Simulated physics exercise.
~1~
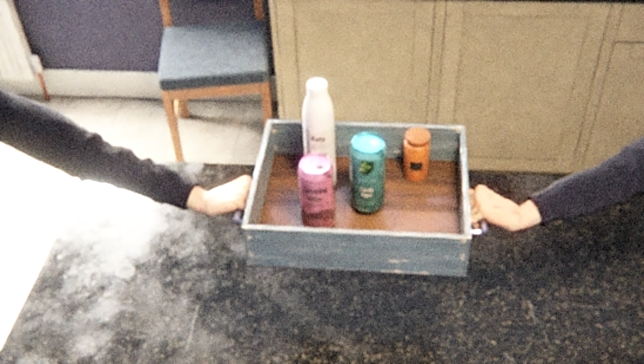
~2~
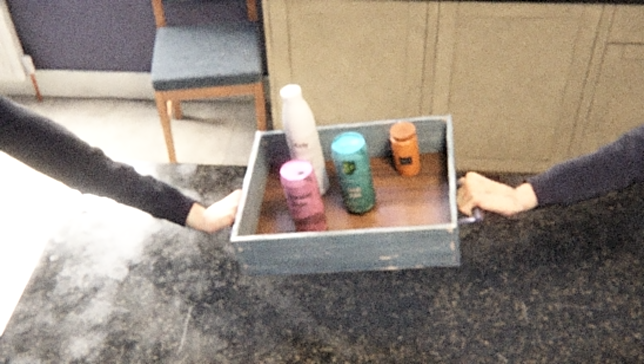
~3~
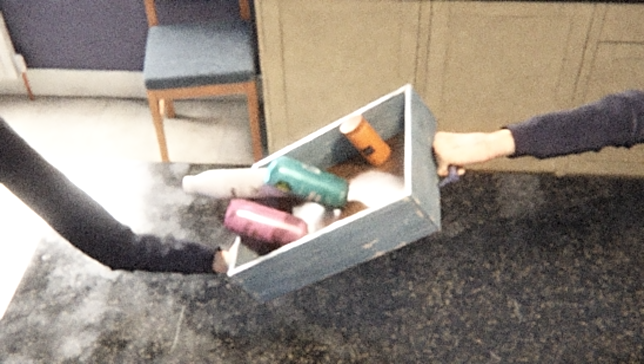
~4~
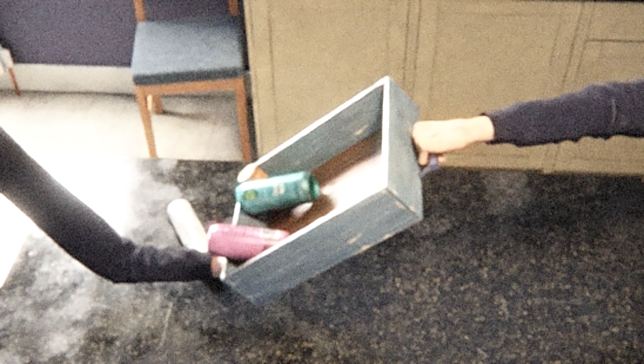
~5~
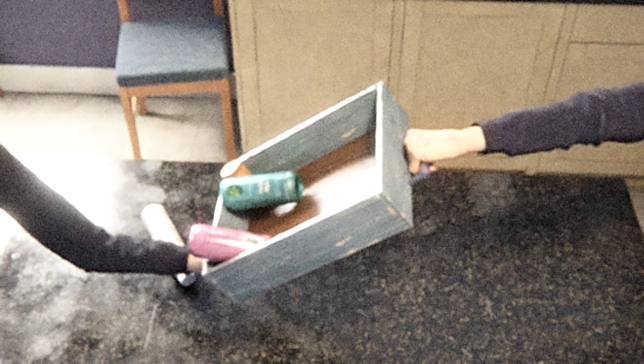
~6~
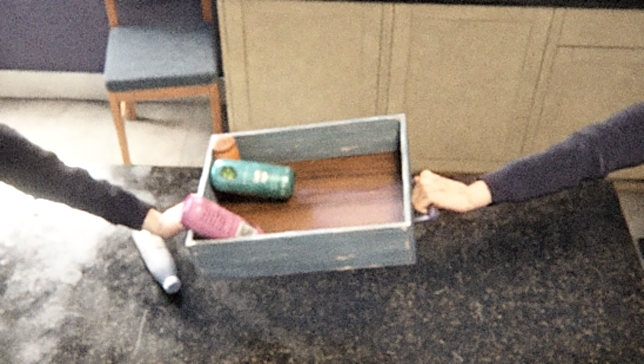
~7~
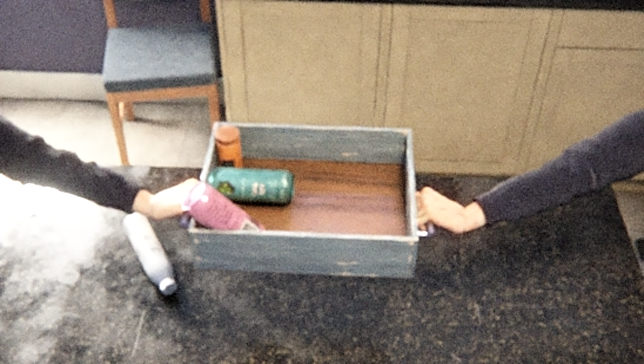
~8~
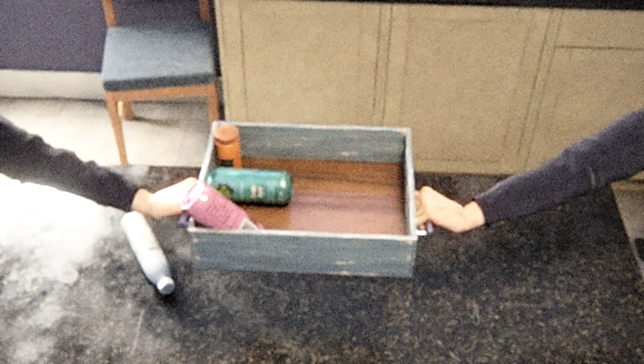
Two hands hold a grey-sided wooden crate above a dark speckled counter, seen from above, with a blue-seated chair and cream cupboards behind. Inside stand a tall white bottle at the back left, a pink can in front, a turquoise can near the middle and an orange shaker at the right. The hands tip the crate steeply down to the left, and the containers topple or slide that way. The white bottle falls out onto the counter. The hands swing the crate level again, leaving the turquoise can lying down, the pink can leaning by the left hand and the orange shaker upright in the back left corner.
